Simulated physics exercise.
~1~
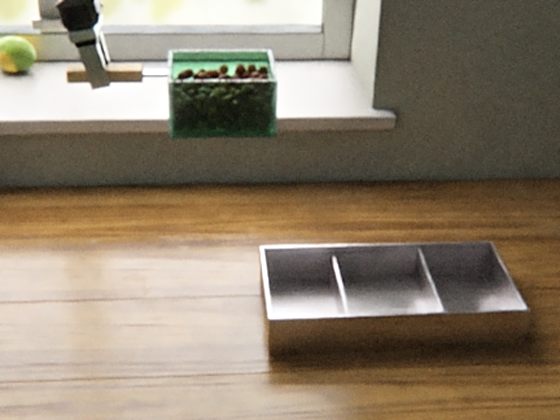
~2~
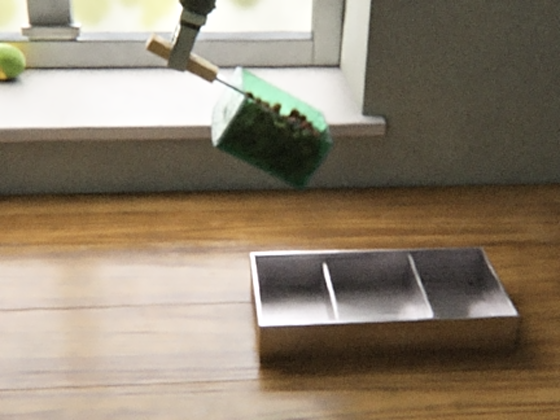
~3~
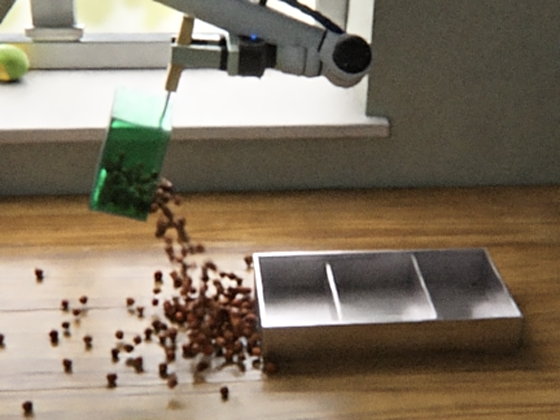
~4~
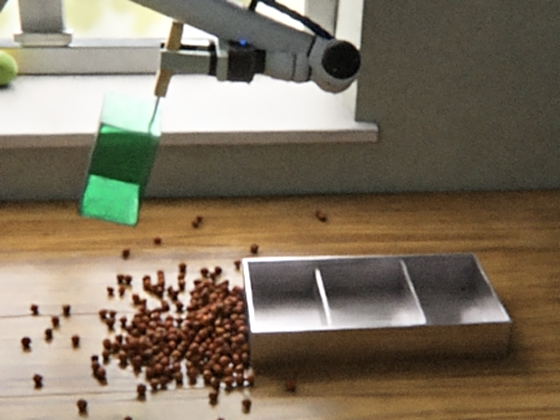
A robot arm holds a green, see-through box of brown hazelnuts by a windowsill, seen from the front and slightly above by a gently swaying view. Below, a metallic tray with three compartments sits on a wooden table, and a green, round fruit rests on the sill at left. The arm carries the box right and tips it, then swings it back left, tilting it further. Nuts pour from its lower end, missing the tray and piling up beside its left side. Finally the box hangs empty, with the nuts scattered over the wood and the tray's compartments bare.
